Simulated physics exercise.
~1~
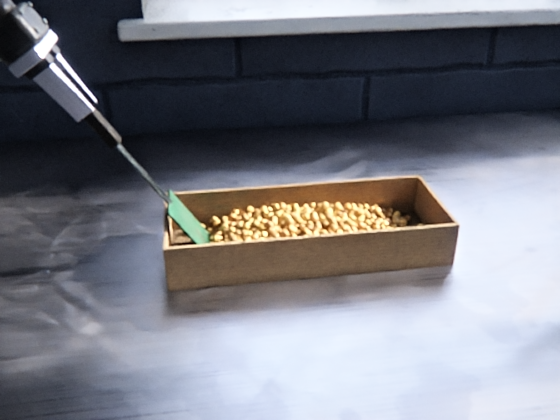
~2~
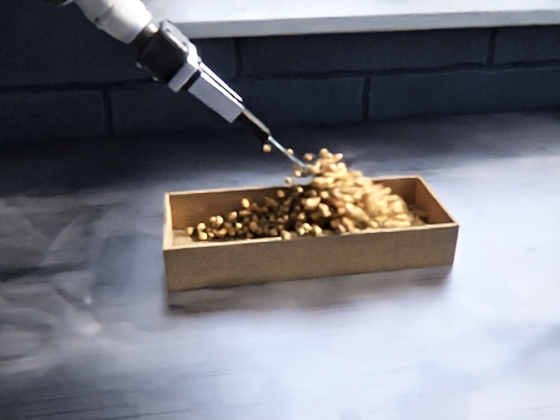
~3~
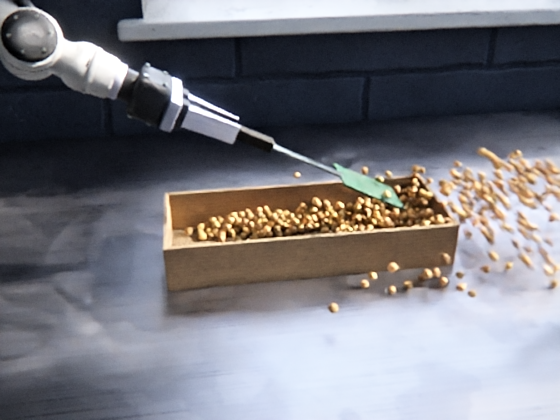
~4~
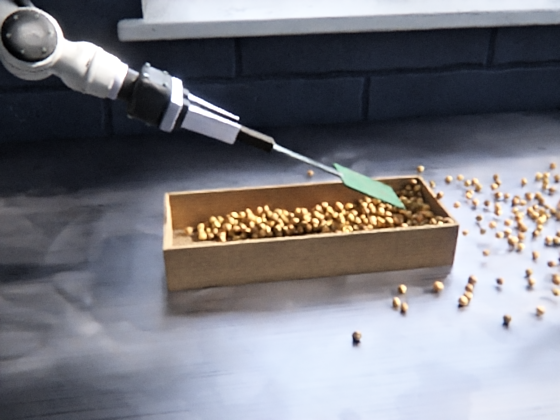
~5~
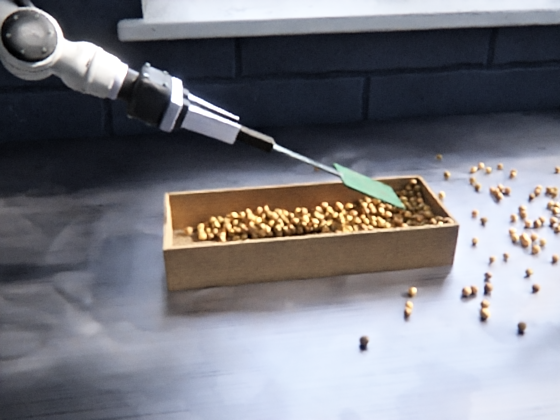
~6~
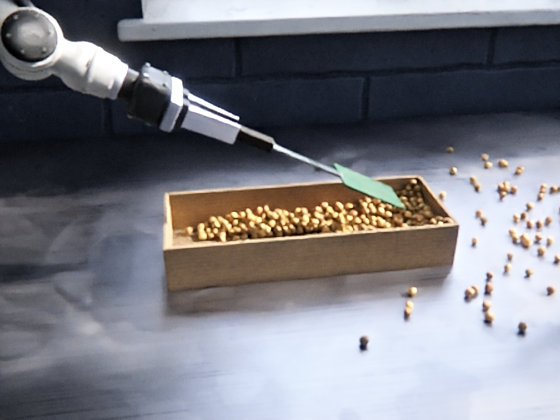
The video shows a robotic arm sweeping a green turner rightward through a tray of dried chickpeas, heaping them up and flinging some over the right end. The turner stops above that end, and the spilled chickpeas settle on the table while most remain in the tray.
